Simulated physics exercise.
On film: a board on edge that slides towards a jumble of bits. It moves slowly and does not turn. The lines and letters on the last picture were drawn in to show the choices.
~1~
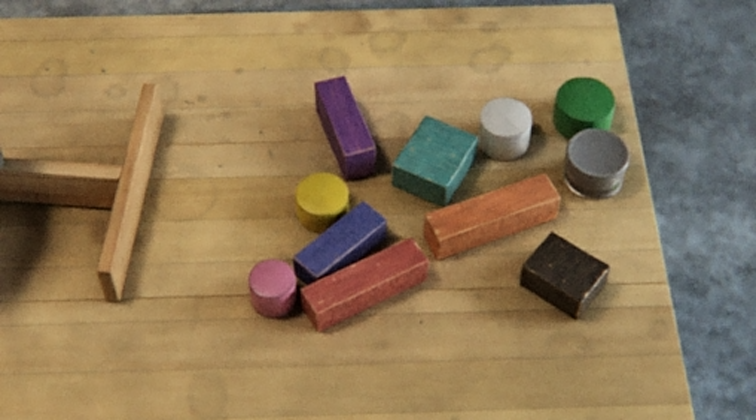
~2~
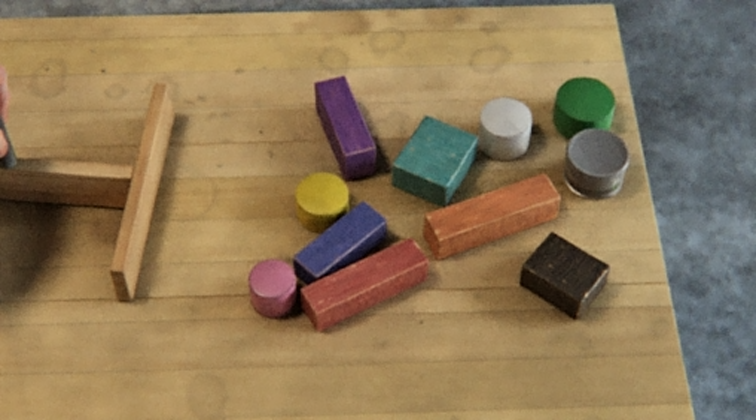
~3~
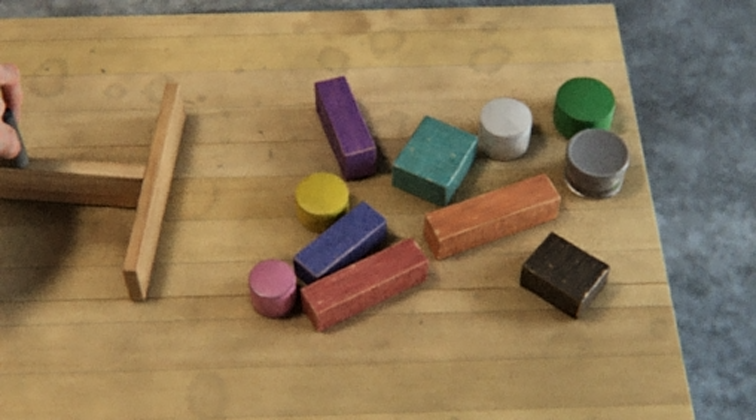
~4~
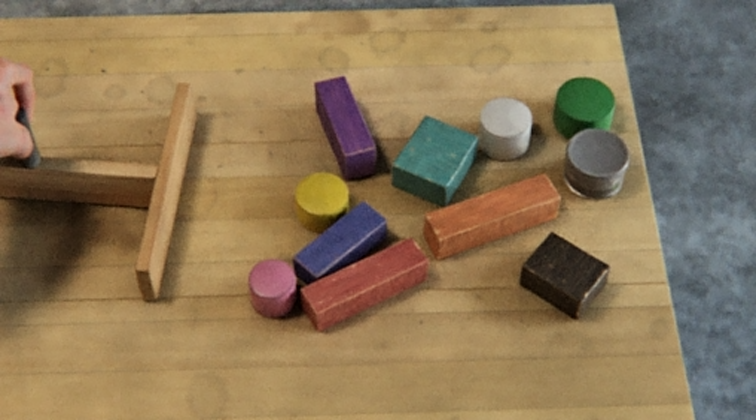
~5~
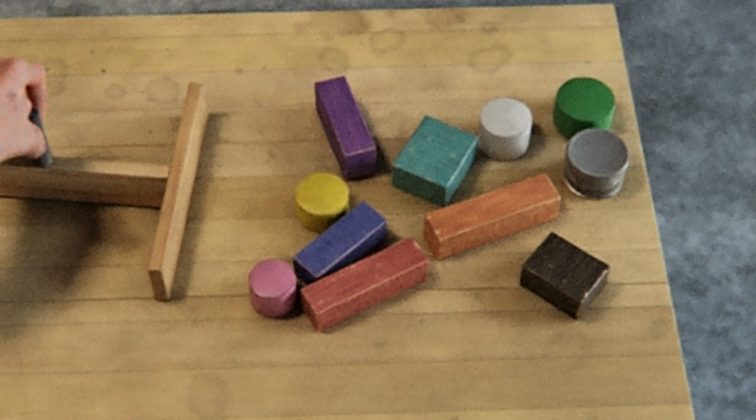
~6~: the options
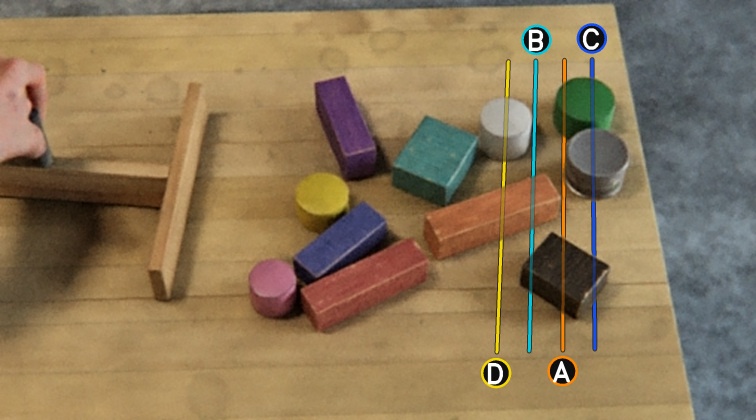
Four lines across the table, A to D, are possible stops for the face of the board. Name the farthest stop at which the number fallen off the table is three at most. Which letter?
Stop at A.
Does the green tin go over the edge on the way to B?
Yes.
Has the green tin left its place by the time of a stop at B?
By then, yes.
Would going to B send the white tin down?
No.
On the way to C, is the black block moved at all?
By then, yes.
On the marked copy, A at (564, 194); B at (533, 195); C at (593, 193); D at (503, 196).
With A. Early on, board (317, 167); pink tin (322, 305); red bar (380, 296).
Further on, board (454, 164); black block (580, 284); orange bar (553, 239).
At the end, board (563, 161); grey tin over the edge; green tin over the edge; two fallen.
As for the rest, B is within the limit but short; C drops five; D is within the limit but short.
